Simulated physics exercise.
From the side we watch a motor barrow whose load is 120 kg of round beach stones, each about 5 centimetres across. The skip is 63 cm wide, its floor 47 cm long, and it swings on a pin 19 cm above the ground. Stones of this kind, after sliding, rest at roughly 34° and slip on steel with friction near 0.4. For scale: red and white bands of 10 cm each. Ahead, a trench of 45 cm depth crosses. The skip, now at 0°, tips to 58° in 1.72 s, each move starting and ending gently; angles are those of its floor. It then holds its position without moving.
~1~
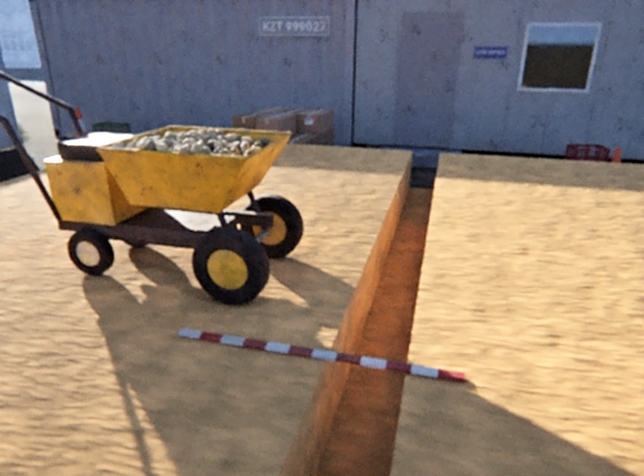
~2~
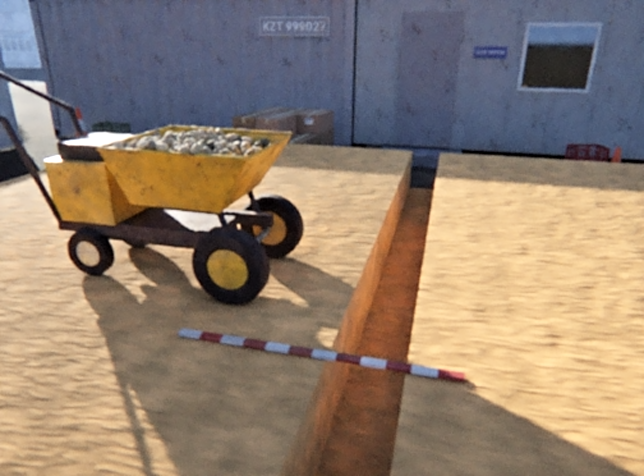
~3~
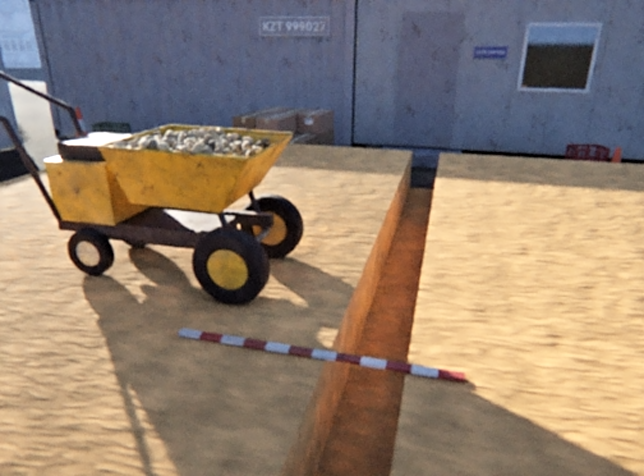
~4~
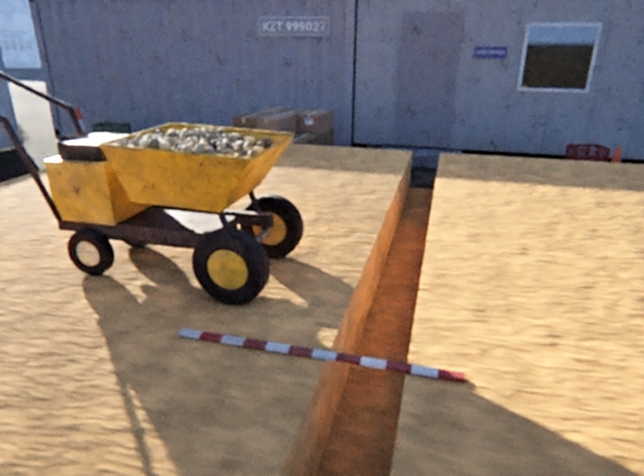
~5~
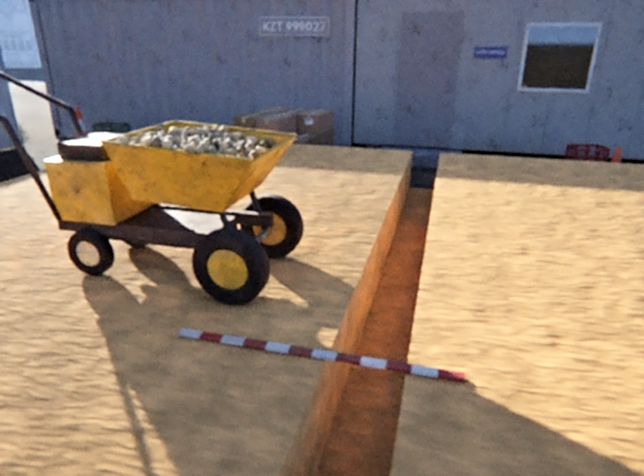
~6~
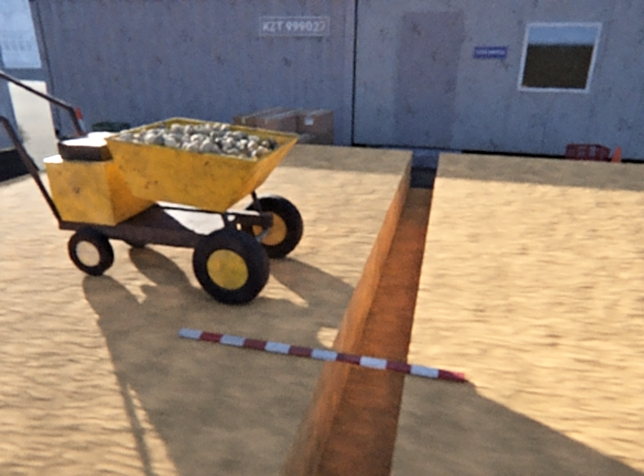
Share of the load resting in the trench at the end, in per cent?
65 per cent.
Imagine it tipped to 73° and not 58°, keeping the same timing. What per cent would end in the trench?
About 90%.
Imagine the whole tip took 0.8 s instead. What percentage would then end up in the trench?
About 55%.
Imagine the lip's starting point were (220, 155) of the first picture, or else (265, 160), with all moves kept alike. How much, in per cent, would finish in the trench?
It comes to about 55 and 55 in a hundred.
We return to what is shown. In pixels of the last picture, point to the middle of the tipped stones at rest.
The resting stones are centred at roughly (384, 358).
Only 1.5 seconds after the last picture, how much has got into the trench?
At that moment: Approx. 25 %.
Then, 1.0 s after the last picture the floor is at 49°, 99 % in the skip, 1 % short of the trench; the foremost stones are at (334, 213).
Then, 1.5 s after the last picture the floor is at 58°, 74 % in the skip, 1 % short of the trench, 24 % in the trench; the foremost stones are at (411, 338).
Then, 1.9 s after the last picture the floor is at 58°, 54 % in the skip, 44 % in the trench, 2 % past the trench; the foremost stones are at (472, 310).
Then, 3.8 s after the last picture the floor is at 58°, 33 % in the skip, 65 % in the trench, 2 % past the trench; the foremost stones are at (505, 296).
